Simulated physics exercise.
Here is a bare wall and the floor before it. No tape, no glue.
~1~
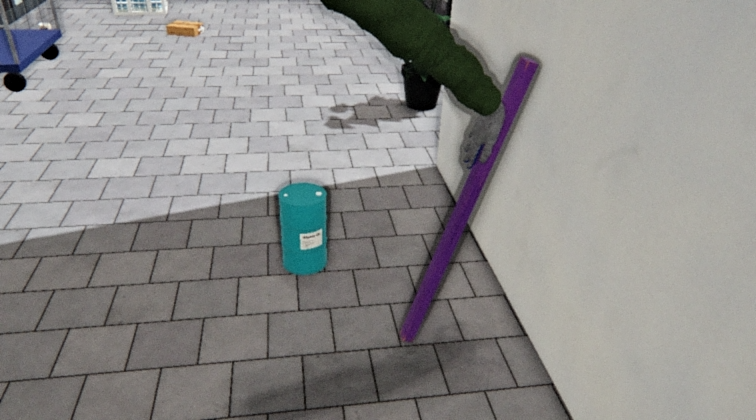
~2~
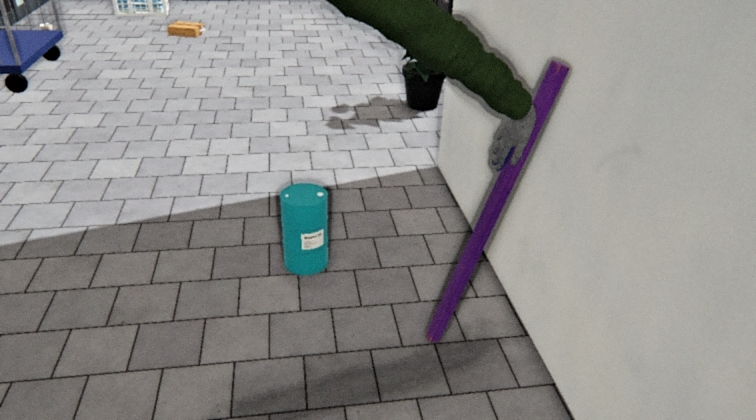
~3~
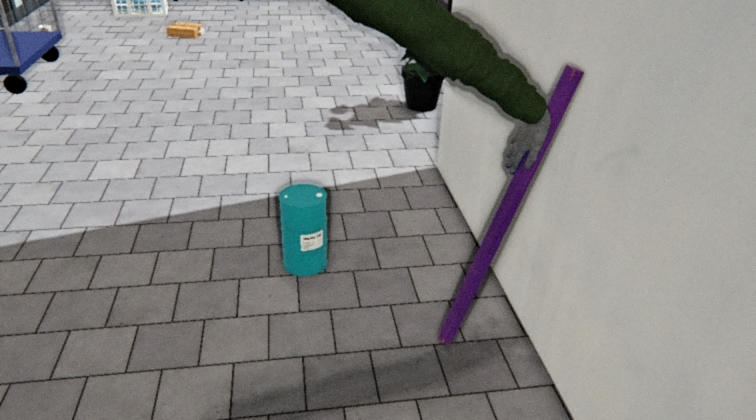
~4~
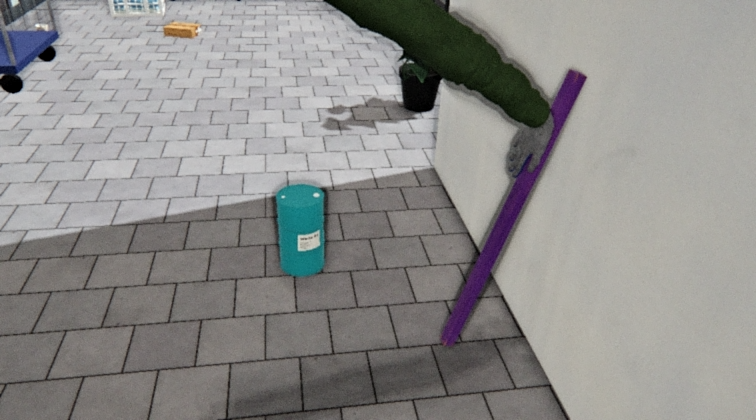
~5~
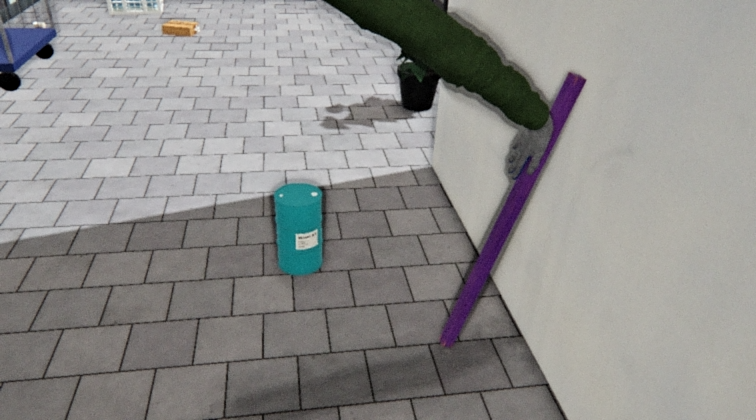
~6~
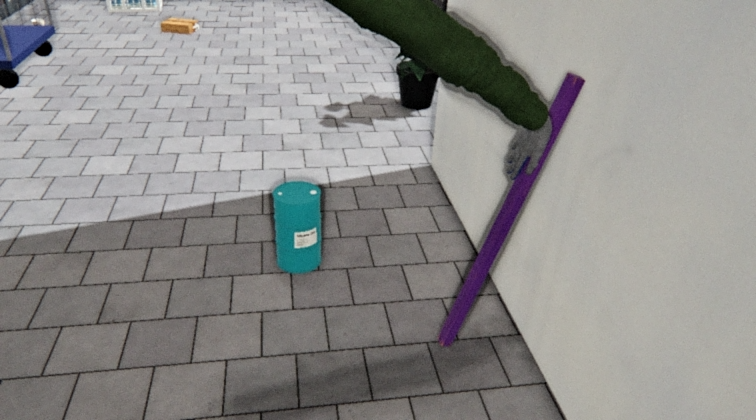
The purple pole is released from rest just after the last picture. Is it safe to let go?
It holds.
Then, 0.20 s on from there, no change.
Then, 0.70 s on from there, purple pole resting near (502, 226).
In the end, both unmoved. At the end, from the last picture's camera, purple pole near (502, 226). The pole remains leaning.
